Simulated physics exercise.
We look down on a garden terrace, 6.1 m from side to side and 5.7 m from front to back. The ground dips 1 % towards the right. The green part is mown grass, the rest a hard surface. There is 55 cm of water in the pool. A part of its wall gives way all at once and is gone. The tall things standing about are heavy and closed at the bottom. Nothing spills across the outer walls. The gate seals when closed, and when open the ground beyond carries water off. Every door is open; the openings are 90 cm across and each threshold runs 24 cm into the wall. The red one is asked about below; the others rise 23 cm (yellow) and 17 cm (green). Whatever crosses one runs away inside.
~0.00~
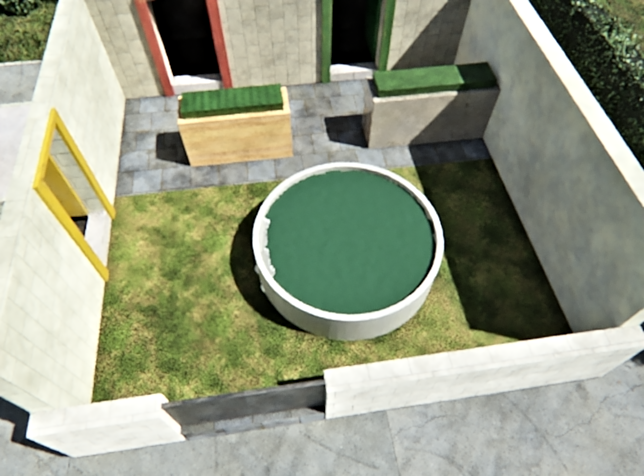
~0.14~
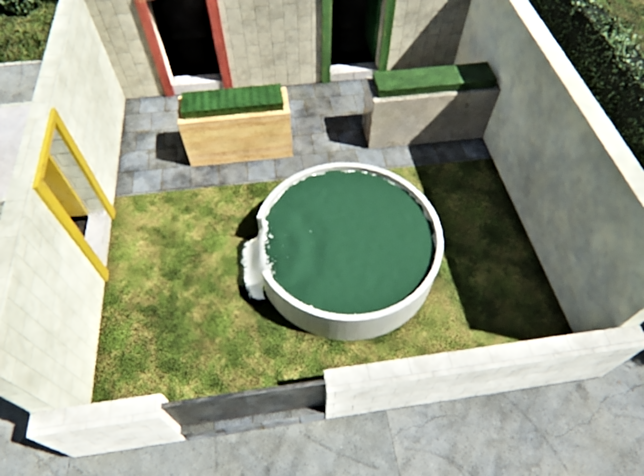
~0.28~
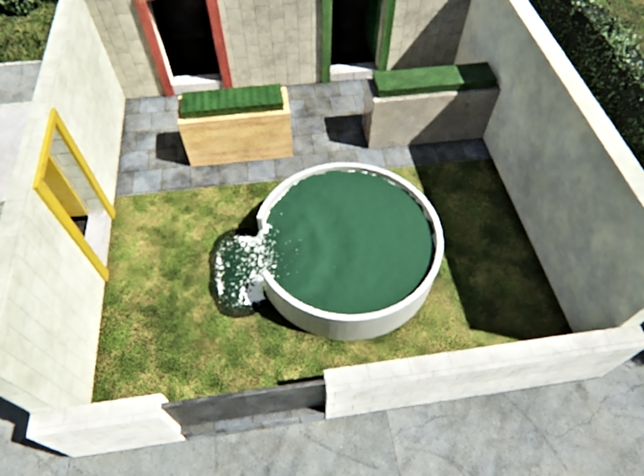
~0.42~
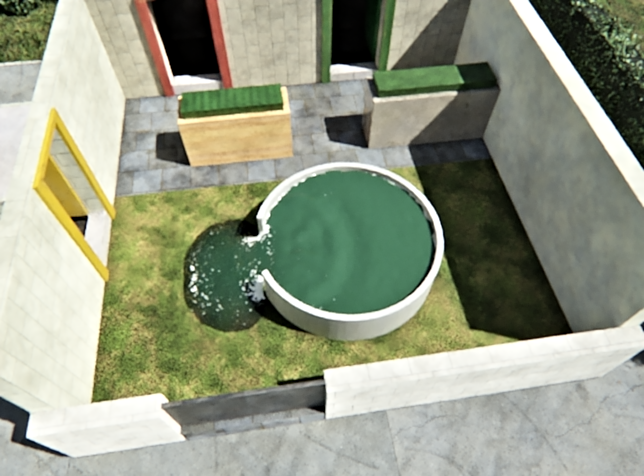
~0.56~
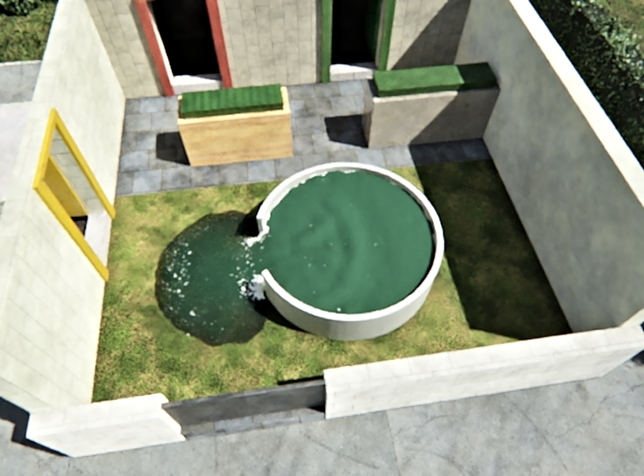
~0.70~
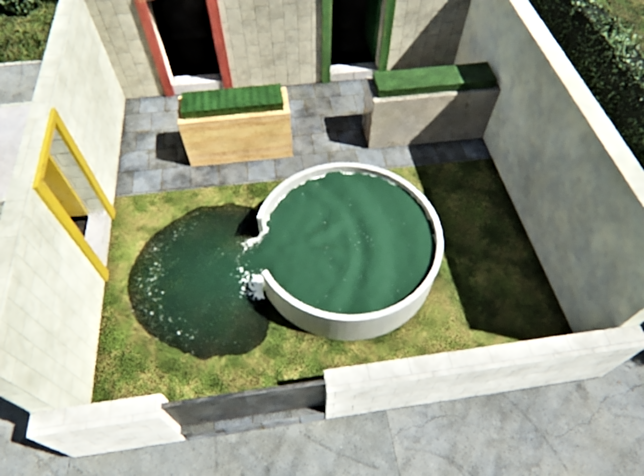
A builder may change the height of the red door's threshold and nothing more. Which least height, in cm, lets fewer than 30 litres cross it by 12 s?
About 7.5 cm.
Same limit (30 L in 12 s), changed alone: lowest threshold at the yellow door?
Roughly 13.5 cm at yellow.
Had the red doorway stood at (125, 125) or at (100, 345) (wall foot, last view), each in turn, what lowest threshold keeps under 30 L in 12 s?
About 7.5 and 13.5 cm.
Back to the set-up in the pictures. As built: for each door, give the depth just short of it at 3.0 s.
In cm: Yellow 17, red 0, green 0.
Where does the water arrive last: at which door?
It is the green one.
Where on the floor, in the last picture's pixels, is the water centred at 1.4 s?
At about (309, 263).
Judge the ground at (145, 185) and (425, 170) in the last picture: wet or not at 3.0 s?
In that order: Flooded, dry.
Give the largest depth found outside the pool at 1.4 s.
Roughly 27 cm.
After 1.4 s water covers 20 % of the floor, deepest (27 cm) near (251, 271); it has not reached the red door.
After 3.0 s water covers 40 % of the floor, deepest (23 cm) near (91, 410); it has not reached the red door.
After 12.0 s water covers 100 % of the floor, deepest (14 cm) near (446, 75); 6 cm at the red door, 0 litres in over its 20 cm threshold.
At the red door as built, the water arrived by 3.4 s and peaked near 13 cm at 4.0 s.
Run again over the same 12 s with other heights there, 40 litres in over 7 cm, 11 litres over 9.5 cm. The limit of 30 litres is kept from about 7.5 cm up.
